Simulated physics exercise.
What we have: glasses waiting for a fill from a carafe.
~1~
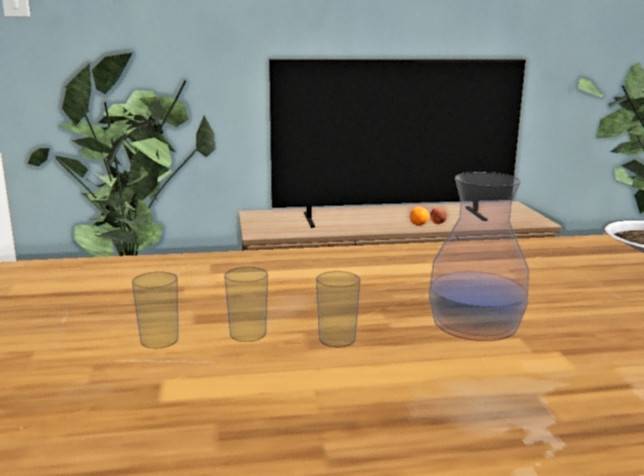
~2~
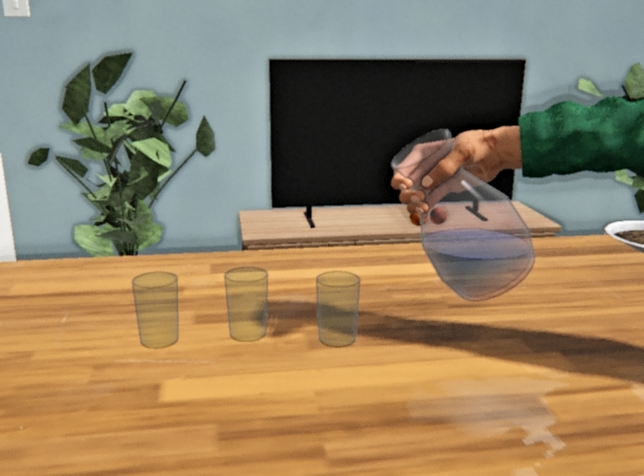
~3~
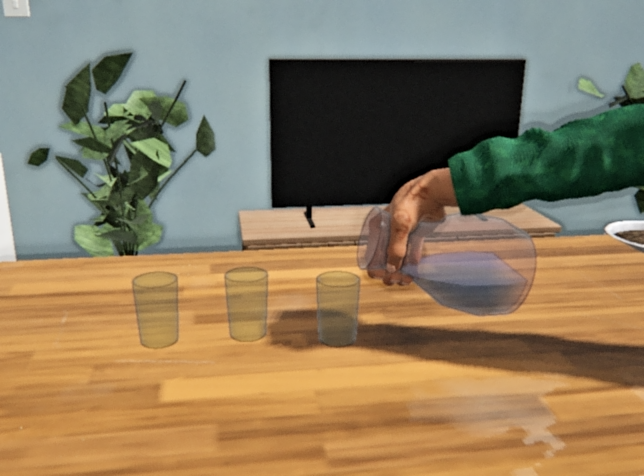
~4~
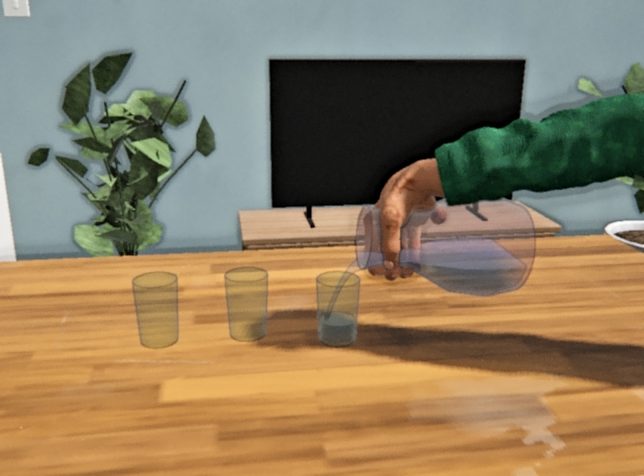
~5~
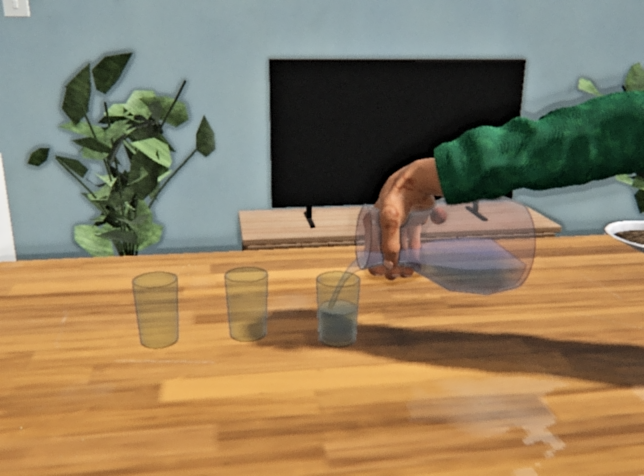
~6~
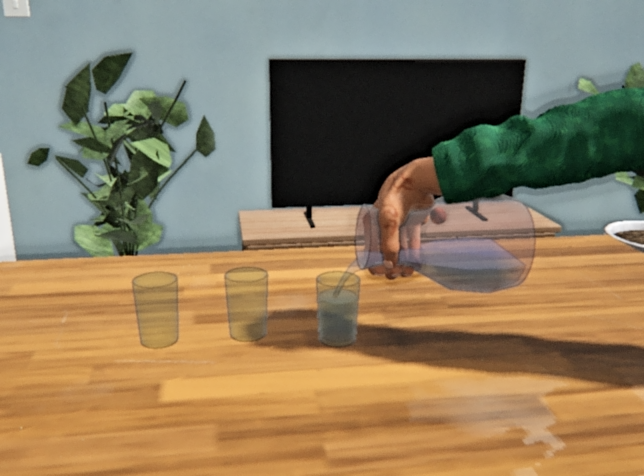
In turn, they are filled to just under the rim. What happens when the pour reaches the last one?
It is adequate.
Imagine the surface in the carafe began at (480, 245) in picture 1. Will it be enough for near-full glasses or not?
If so, I reckon it's adequate.
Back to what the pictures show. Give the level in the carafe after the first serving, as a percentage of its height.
Around 20 per cent of its height.
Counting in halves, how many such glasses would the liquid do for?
About 4.0 of them.
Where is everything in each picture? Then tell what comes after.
All stand on the top; carafe (482, 251) about a quarter full; three glasses, the last at (157, 307), in the first frame.
The hand lifts the carafe; carafe (458, 211) tipped 35° with all of its load; the first is empty, in the second frame.
The carafe is brought over; carafe (439, 256) tipped 75° with all of its load; three glasses, the last at (157, 307), in the third frame.
A stream runs into the first small glass; carafe (438, 243) tipped 85° with nearly all of its load; the first is about a quarter full, in the fourth frame.
A stream runs into the first small glass; carafe (437, 241) tipped 85° with nearly all of its load; three glasses, the last at (157, 307), in the fifth frame.
A stream runs into the first small glass; carafe (437, 240) tipped 85° with about three quarters of its load; the first is about two thirds full, in the sixth frame.
Soon after, the first is about three quarters full.
Later, the first is done and the carafe has about three quarters of its load.
In the end, all three are full and about a quarter of the dyed water is over.
